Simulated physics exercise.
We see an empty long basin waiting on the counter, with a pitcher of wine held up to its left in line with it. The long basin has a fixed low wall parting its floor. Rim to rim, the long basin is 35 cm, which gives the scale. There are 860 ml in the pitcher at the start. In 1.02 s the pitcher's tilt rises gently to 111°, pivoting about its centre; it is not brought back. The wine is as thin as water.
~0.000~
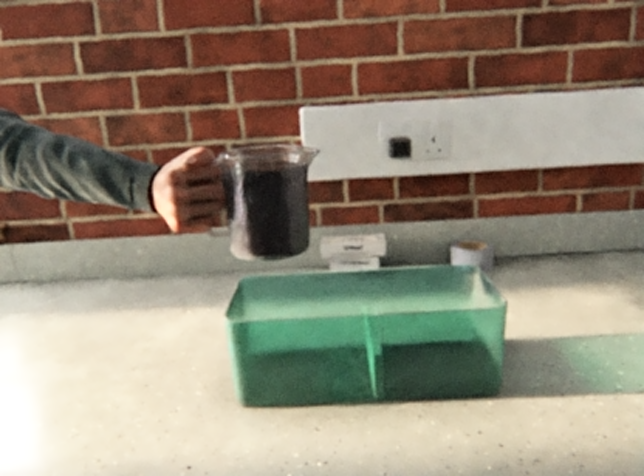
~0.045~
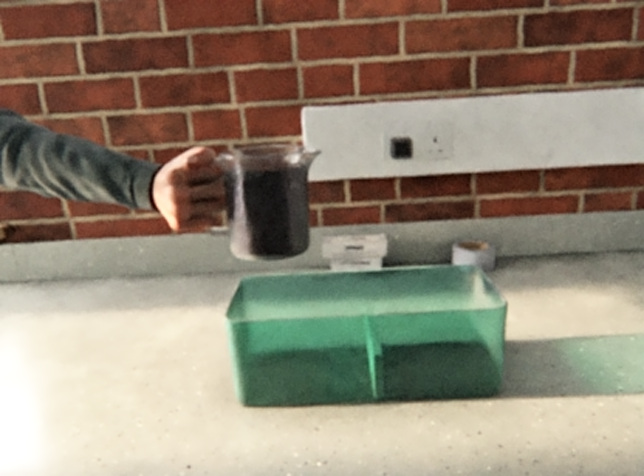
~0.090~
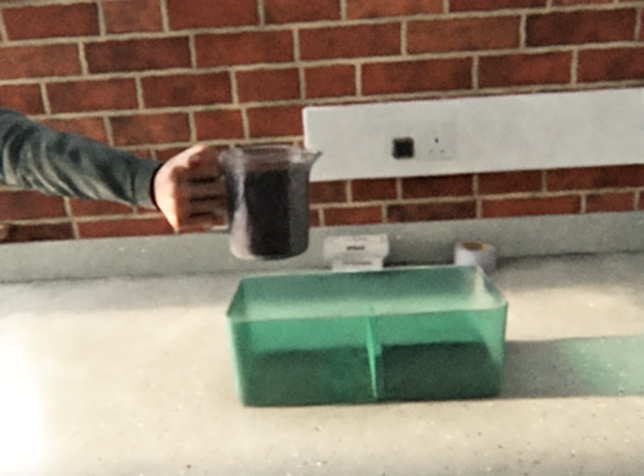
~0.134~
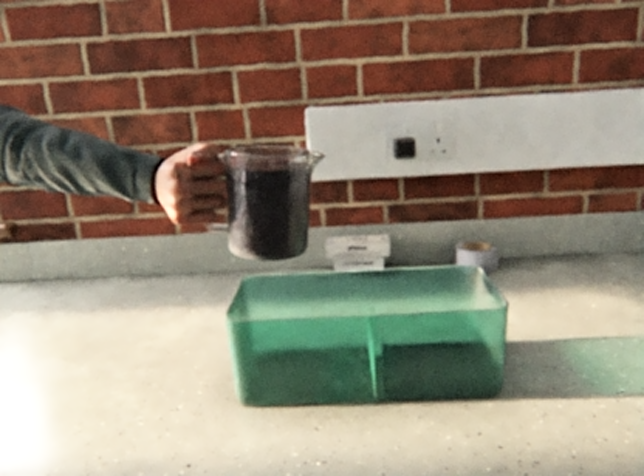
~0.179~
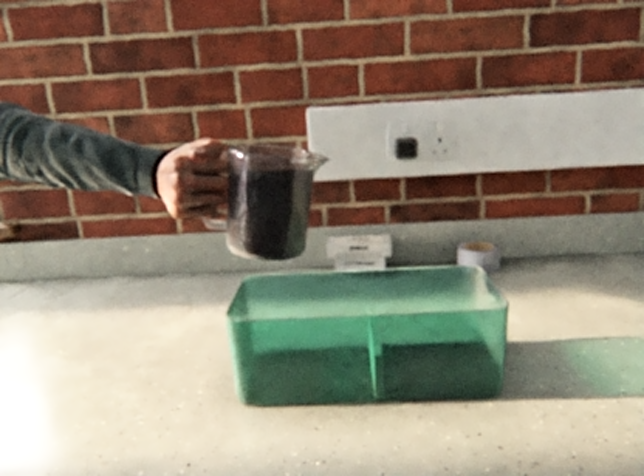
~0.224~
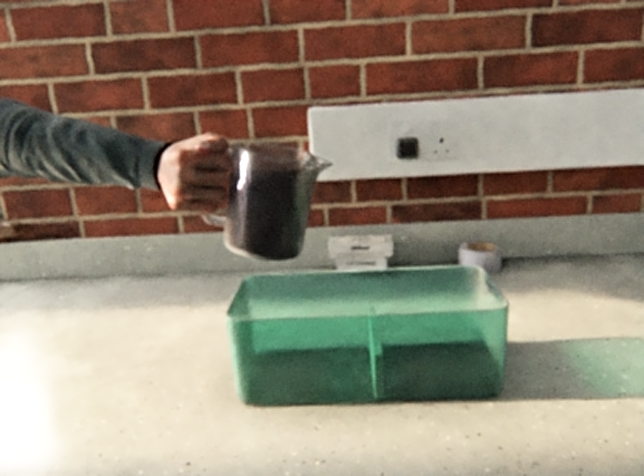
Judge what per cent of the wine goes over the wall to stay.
56 percent, roughly.
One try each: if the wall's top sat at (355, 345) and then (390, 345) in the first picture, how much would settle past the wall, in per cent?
The first try gives 90 percent and the second 30 percent.
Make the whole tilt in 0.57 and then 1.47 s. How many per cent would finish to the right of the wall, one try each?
Respectively 35 and 65 %.
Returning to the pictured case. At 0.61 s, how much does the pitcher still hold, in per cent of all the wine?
Roughly 78 %.
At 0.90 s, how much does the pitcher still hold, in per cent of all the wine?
I'd say some 22 per cent remains.
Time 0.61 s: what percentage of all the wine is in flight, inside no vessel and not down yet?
Near 16 in a hundred.
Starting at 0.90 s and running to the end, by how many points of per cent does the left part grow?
Difference: Approx. 28 %.
After 0.61 s the tilt is 73° and 78 per cent is still to pour, 0 is left of the wall and 6 right of it.
After 0.90 s the tilt is 107° and 22 per cent is still to pour, 15 is left of the wall and 47 right of it.
After 1.20 s the tilt is 111° and 1 per cent is still to pour, 41 is left of the wall and 56 right of it.
After 1.52 s the tilt is 111° and 0 per cent is still to pour, 43 is left of the wall and 56 right of it.
In the end 43 per cent lies left of the wall, 56 right of it and 1 outside.
